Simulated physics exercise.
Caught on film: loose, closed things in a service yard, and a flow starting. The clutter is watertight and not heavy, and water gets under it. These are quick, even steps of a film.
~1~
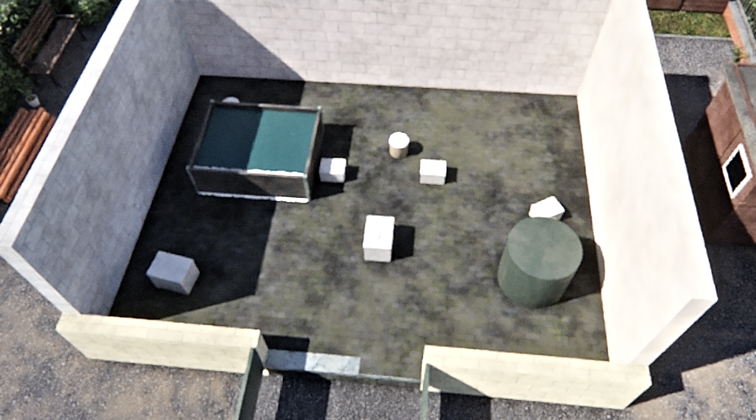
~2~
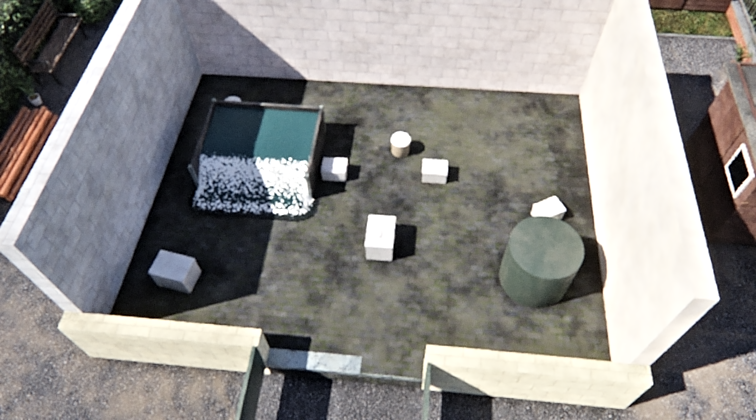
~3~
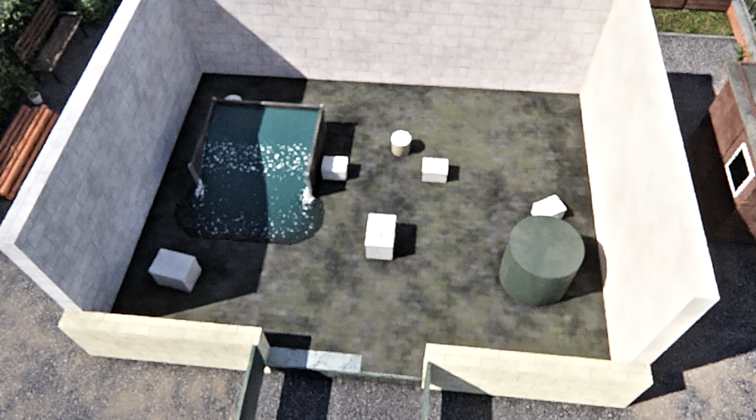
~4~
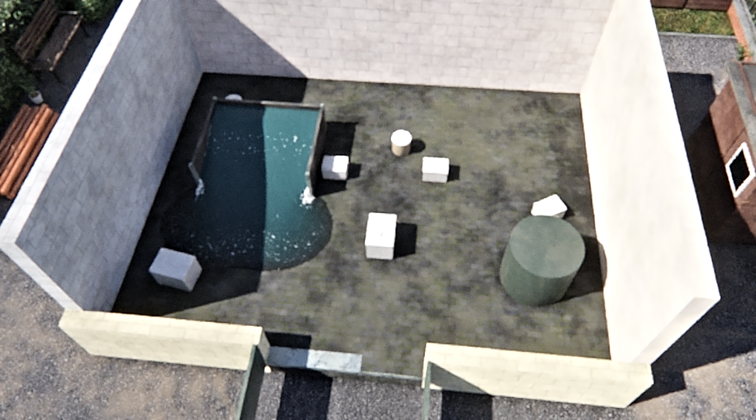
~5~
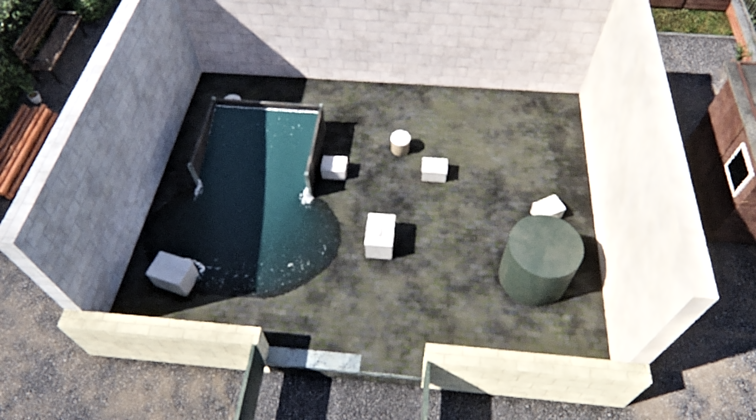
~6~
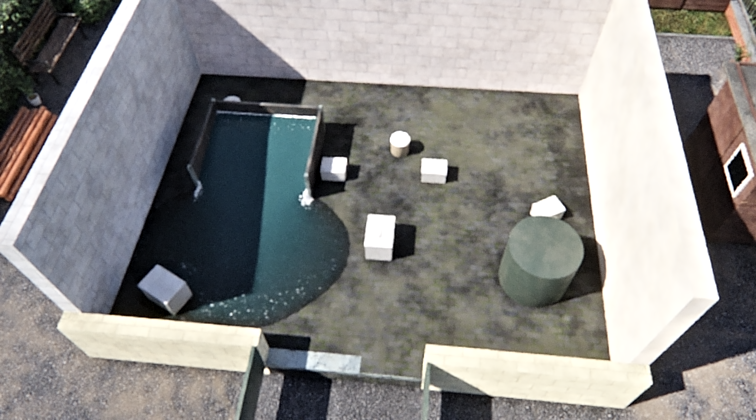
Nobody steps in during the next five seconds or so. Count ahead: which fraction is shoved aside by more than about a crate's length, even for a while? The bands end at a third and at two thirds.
It is not even a third.
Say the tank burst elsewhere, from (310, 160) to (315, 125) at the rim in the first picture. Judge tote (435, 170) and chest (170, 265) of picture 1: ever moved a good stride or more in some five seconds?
In that order: Moved that far, no.
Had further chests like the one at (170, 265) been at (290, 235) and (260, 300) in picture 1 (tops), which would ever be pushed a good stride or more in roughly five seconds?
One after the other: Swept aside, moved that far.
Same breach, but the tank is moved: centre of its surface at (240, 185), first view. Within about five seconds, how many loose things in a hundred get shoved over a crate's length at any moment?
Some 10 per cent.
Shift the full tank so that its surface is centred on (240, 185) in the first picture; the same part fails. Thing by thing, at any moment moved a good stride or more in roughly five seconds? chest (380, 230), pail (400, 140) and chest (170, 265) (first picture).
One after the other: Under that, less than that, that far or more.
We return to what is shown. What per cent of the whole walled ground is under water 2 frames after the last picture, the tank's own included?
Near 30 in a hundred.
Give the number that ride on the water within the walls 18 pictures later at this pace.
I count 1.
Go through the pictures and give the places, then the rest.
A chest at (170, 267) rests on the ground; a pail at (399, 140), on the bottom; 0 of 7 have shifted, in the first frame.
A chest at (172, 266) rests on the ground; a pail at (401, 139), on the bottom; 0 of 7 have shifted, in the second frame.
A chest at (172, 264), on the bottom; a pail at (401, 138), on the bottom; 0 of 7 have shifted, in the third frame.
A chest at (172, 264), on the bottom; a pail at (402, 138) rests on the ground; 0 of 7 have shifted, in the fourth frame.
A chest at (170, 268) rests on the ground, close to its start; a pail at (401, 138) rests on the ground; 1 of 7 have shifted, in the fifth frame.
A chest at (162, 284), on the bottom, a stride from its start; a pail at (400, 139) rests on the ground; 1 of 7 have shifted, in the sixth frame.
A moment on, 1 of 7 are well off their spots; 0 afloat.
Next, 1 of 7 are well off their spots; 1 afloat.
Later, 1 of 7 are well off their spots; 1 afloat.
In the end, 1 of 7 are well off their spots, and 1 have been at some point; 1 afloat.
